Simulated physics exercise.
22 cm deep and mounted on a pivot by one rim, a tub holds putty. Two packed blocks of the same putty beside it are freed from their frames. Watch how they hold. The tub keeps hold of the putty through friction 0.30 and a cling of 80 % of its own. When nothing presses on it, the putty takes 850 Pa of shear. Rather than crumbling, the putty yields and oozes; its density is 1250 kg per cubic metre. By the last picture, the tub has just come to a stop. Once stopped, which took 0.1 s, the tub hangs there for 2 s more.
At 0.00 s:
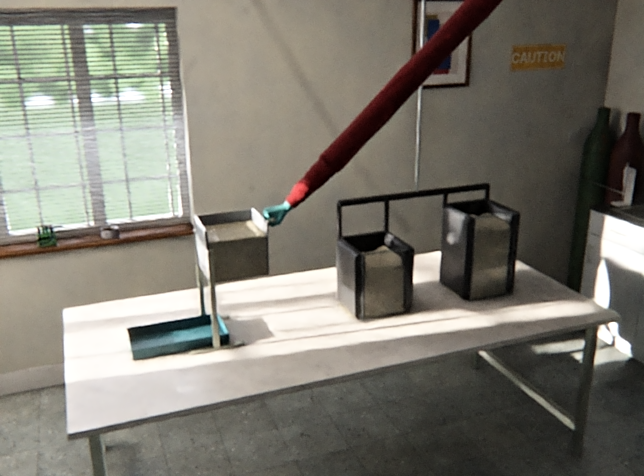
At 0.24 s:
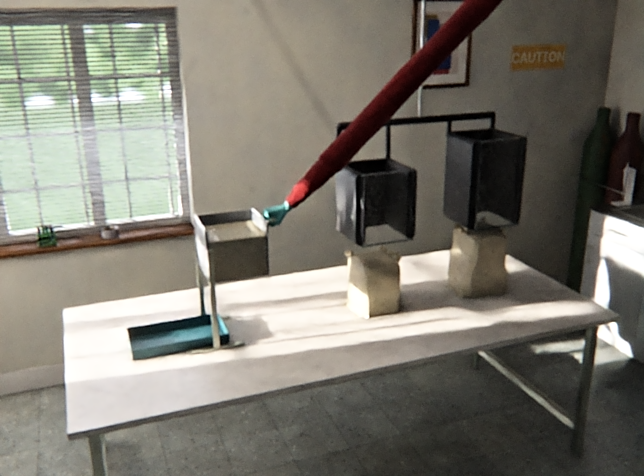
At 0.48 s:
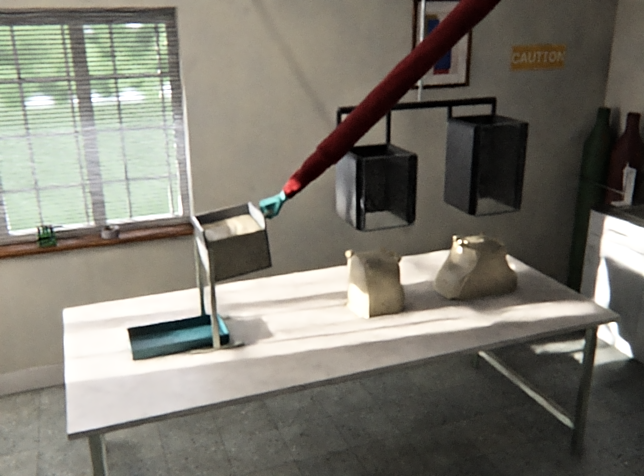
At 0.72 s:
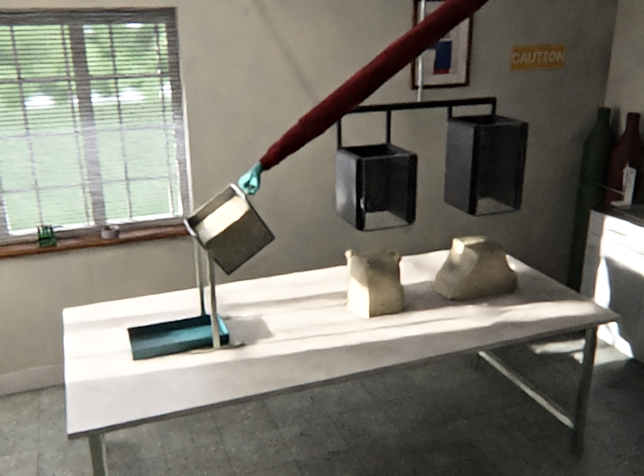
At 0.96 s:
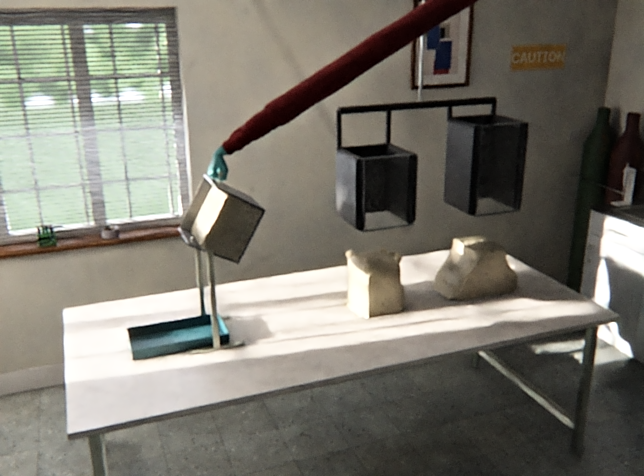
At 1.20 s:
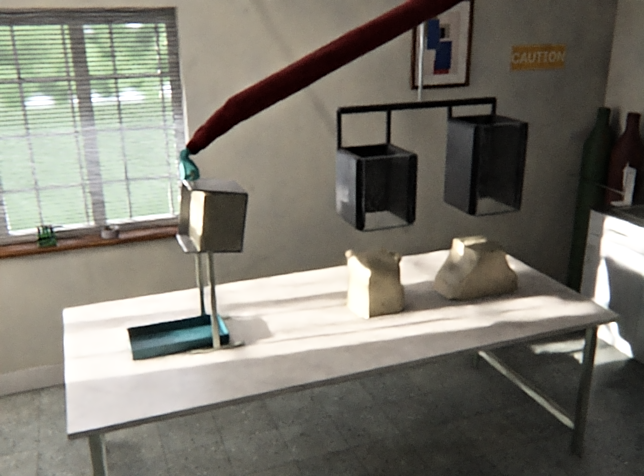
Black open boxes lifting off two pale putty blocks, the right one slumping, then a red arm tilting a putty-filled tub leftward.
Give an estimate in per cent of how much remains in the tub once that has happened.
100 %.
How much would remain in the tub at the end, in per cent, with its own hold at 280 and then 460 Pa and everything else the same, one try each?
Respectively, close to 50 % and close to 70 %.
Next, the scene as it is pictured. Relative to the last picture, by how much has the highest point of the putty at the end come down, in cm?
The top ends up some 0 cm below its level in the last picture.
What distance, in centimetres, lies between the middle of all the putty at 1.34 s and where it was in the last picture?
The shift is near 0 cm.
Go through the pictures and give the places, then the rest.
In the first picture, handle-side rim at (266, 224), tilt 0 degrees; highest point of the putty at (238, 238); test blocks 26 cm, 36 cm high (left to right).
In the second picture, handle-side rim at (266, 224), tilt 0 degrees; highest point of the putty at (238, 238); test blocks 25 cm, 33 cm high (left to right).
In the third picture, handle-side rim at (263, 217), tilt 7 degrees; highest point of the putty at (260, 229); test blocks 25 cm, 26 cm high (left to right).
In the fourth picture, handle-side rim at (244, 198), tilt 33 degrees; highest point of the putty at (247, 210); test blocks 25 cm, 25 cm high (left to right).
In the fifth picture, handle-side rim at (216, 189), tilt 60 degrees; highest point of the putty at (225, 197); test blocks 25 cm, 25 cm high (left to right).
In the sixth picture, handle-side rim at (191, 192), tilt 81 degrees; highest point of the putty at (207, 195); test blocks 25 cm, 25 cm high (left to right).
By 1.34 s, the tub is at 81 degrees and holds 100 %.
By 1.51 s, the tub is at 81 degrees and holds 100 %.
By 1.68 s, the tub is at 81 degrees and holds 100 %.
By 1.85 s, the tub is at 81 degrees and holds 100 %.
By 3.20 s, at the end, the tub is at 81 degrees and holds 100 %.
